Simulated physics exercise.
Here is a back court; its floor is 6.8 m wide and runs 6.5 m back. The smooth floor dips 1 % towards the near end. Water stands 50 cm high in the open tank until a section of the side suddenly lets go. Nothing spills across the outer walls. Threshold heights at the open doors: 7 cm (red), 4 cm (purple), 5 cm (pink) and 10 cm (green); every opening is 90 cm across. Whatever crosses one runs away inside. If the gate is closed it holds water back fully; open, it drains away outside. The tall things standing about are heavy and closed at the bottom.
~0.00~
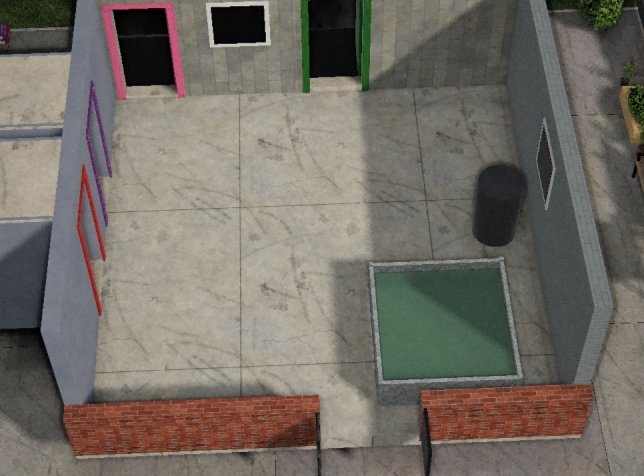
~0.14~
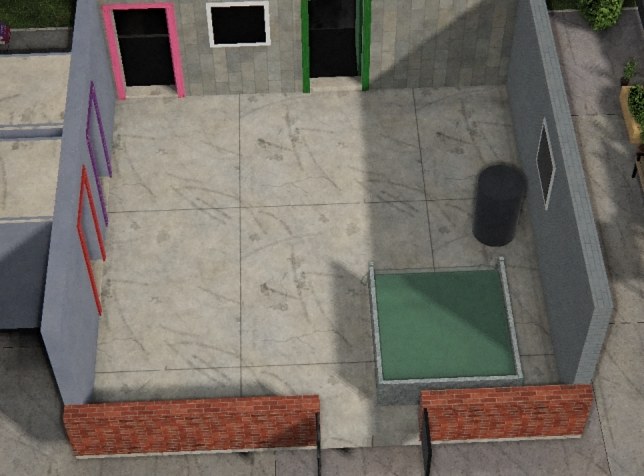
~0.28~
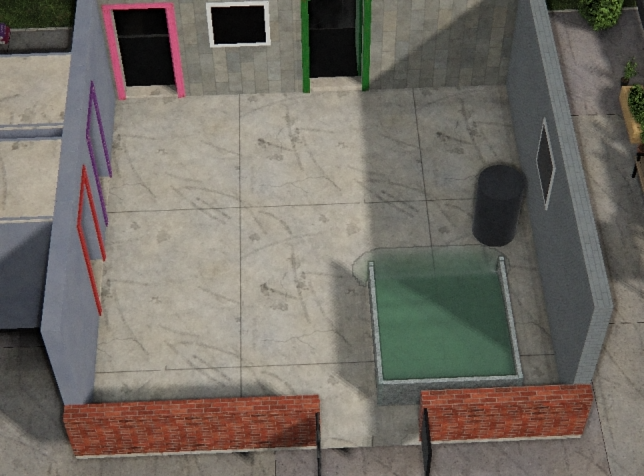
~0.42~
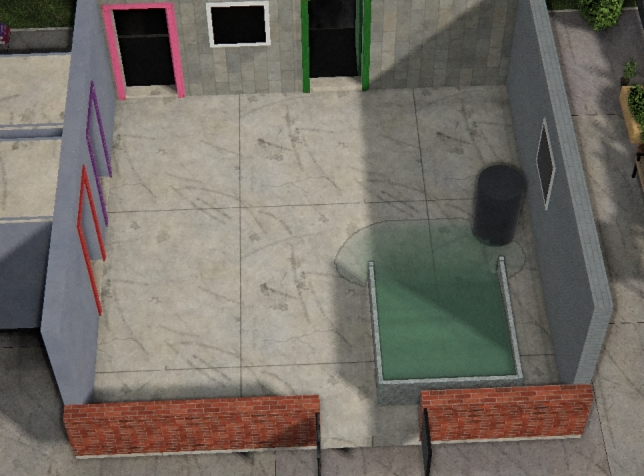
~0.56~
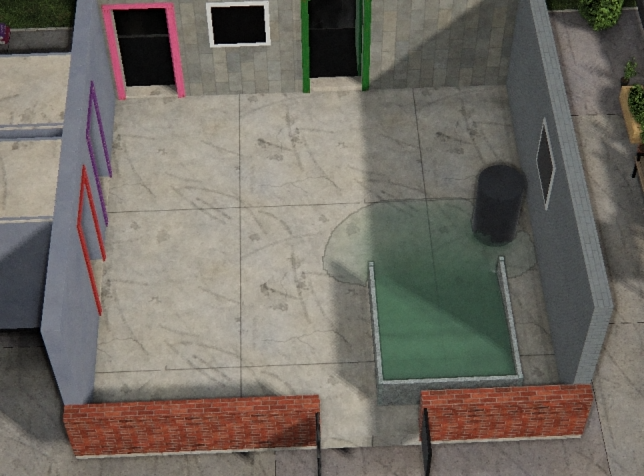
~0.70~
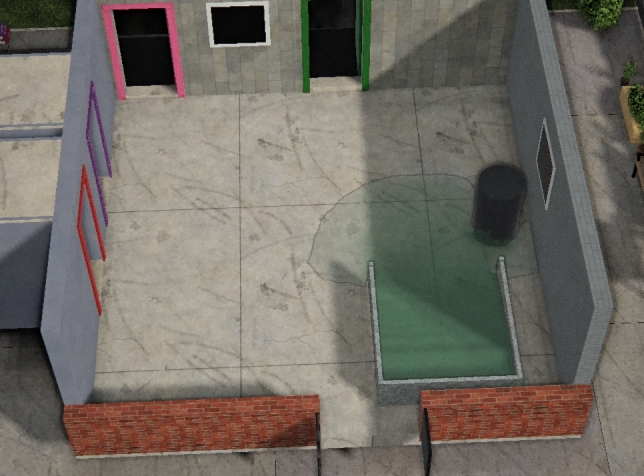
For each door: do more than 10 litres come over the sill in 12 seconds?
Door by door: At the red door it does not reach the limit; at the purple door it goes over the limit; at the pink door it passes the limit; at the green door it passes the limit.
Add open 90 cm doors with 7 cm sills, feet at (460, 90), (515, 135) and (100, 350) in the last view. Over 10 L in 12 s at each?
In that order: Over, over, not over.
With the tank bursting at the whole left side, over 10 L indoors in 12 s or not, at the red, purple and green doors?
Then: Red above, purple past it, green not over.
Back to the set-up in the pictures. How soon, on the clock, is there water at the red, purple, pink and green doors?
Red 5.5 s, purple 5.0 s, pink 3.4 s, green 1.8 s.
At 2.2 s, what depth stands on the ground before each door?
Depths in cm: Red 0, purple 0, pink 0, green 17.
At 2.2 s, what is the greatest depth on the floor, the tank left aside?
About 24 cm.
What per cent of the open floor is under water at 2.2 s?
Some 40 per cent of it.
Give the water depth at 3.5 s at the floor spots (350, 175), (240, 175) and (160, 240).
About 5, 2 and 0 cm.
After 1.4 s water covers 25 % of the floor and is deepest (28 cm) near (485, 253); red door not reached, purple door not reached, pink door not reached, green door not reached.
After 2.2 s water covers 40 % of the floor and is deepest (24 cm) near (485, 253); red door not reached, purple door not reached, pink door not reached, green door 17 cm at the sill, 1 L in.
After 3.5 s water covers 50 % of the floor and is deepest (23 cm) near (450, 87); red door not reached, purple door not reached, pink door 2 cm at the sill, 0 L in, green door 16 cm at the sill, 36 L in.
After 7.0 s water covers 75 % of the floor and is deepest (10 cm) near (514, 215); red door 4 cm at the sill, 0 L in, purple door 7 cm at the sill, 10 L in, pink door 9 cm at the sill, 20 L in, green door 4 cm at the sill, 51 L in.
After 12.0 s water covers 95 % of the floor and is deepest (12 cm) near (92, 432); red door 5 cm at the sill, 0 L in, purple door 5 cm at the sill, 34 L in, pink door 3 cm at the sill, 33 L in, green door 1 cm at the sill, 51 L in.
